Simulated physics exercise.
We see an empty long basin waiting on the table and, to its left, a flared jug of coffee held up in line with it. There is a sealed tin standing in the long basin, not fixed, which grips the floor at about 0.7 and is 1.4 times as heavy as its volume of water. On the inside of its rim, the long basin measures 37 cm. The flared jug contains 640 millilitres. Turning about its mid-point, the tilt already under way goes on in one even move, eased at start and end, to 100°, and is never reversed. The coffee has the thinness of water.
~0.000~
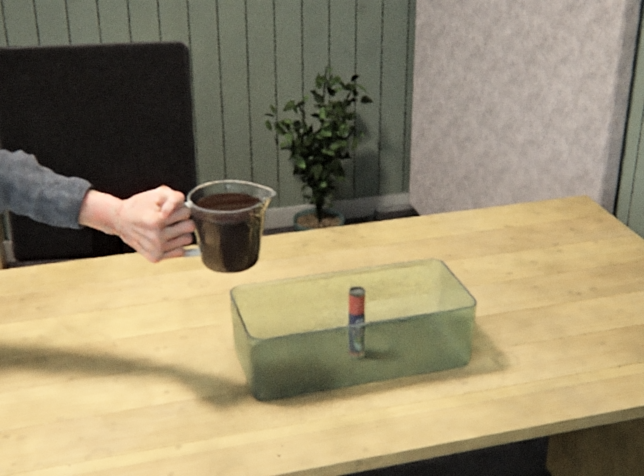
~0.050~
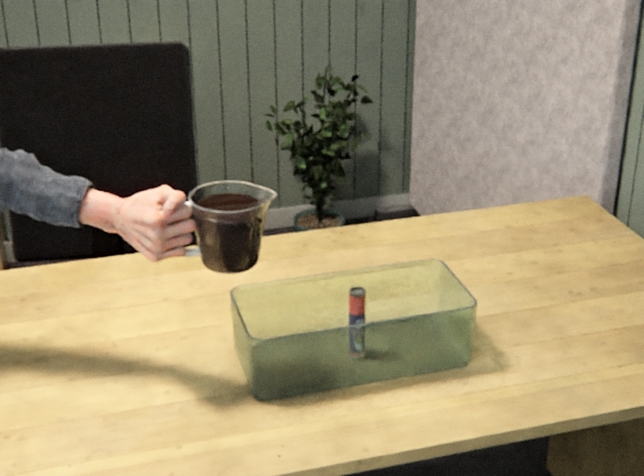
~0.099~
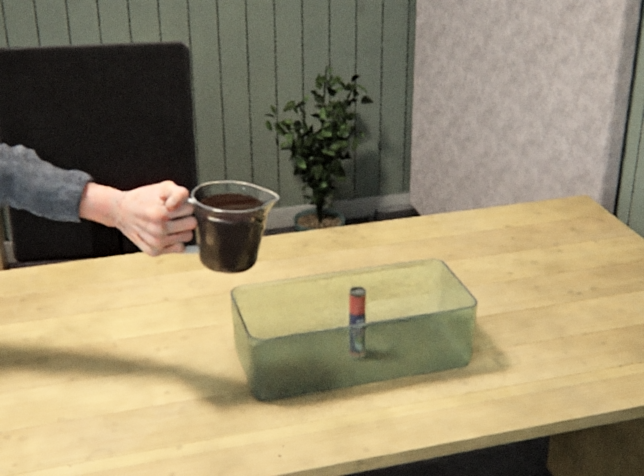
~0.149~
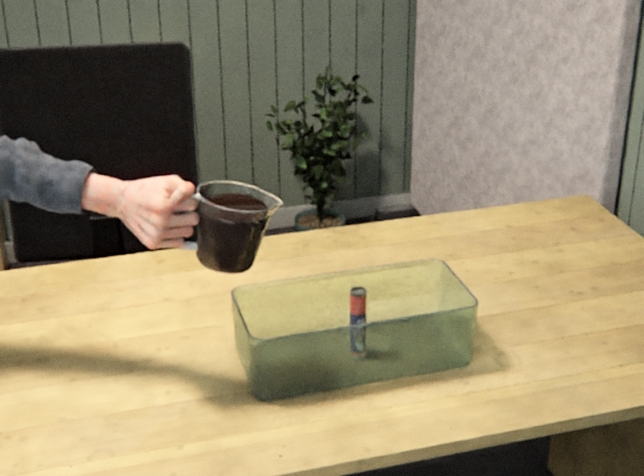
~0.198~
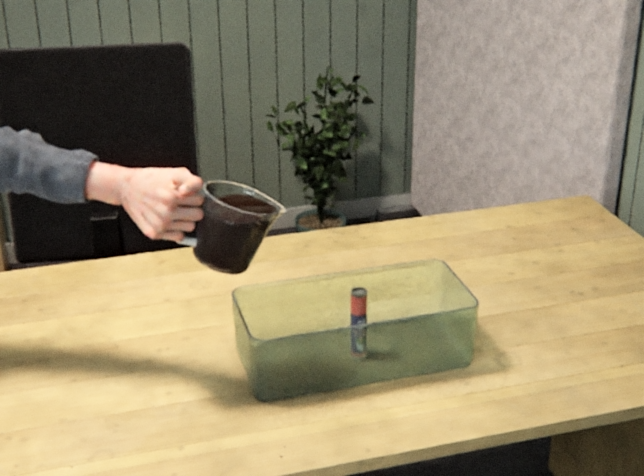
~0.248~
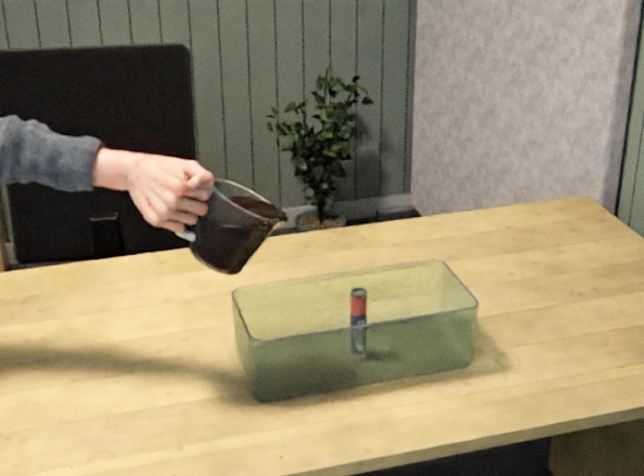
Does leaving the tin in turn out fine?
Yes.
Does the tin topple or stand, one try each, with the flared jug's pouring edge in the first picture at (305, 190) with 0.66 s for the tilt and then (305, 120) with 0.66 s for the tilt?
In the first try it comes down; in the second it comes down.
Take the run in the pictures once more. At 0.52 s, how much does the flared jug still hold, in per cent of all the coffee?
Roughly 50 per cent.
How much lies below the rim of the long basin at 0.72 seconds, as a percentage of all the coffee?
Value: Approx. 76 %.
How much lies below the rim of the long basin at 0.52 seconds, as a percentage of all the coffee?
I'd put it near 20 percent.
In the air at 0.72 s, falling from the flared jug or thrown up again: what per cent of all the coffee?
About 14 % of the total.
Then, 0.52 s in, the tilt is 90° and 50 per cent is still to pour; the tin stands where it began.
Then, 0.72 s in, the tilt is 100° and 10 per cent is still to pour; the tin stands where it began.
Then, 0.93 s in, the tilt is 100° and 1 per cent is still to pour; the tin stands where it began.
Then, 1.16 s in, the tilt is 100° and 0 per cent is still to pour; the tin stands where it began.
Finally, the tin stands where it began.
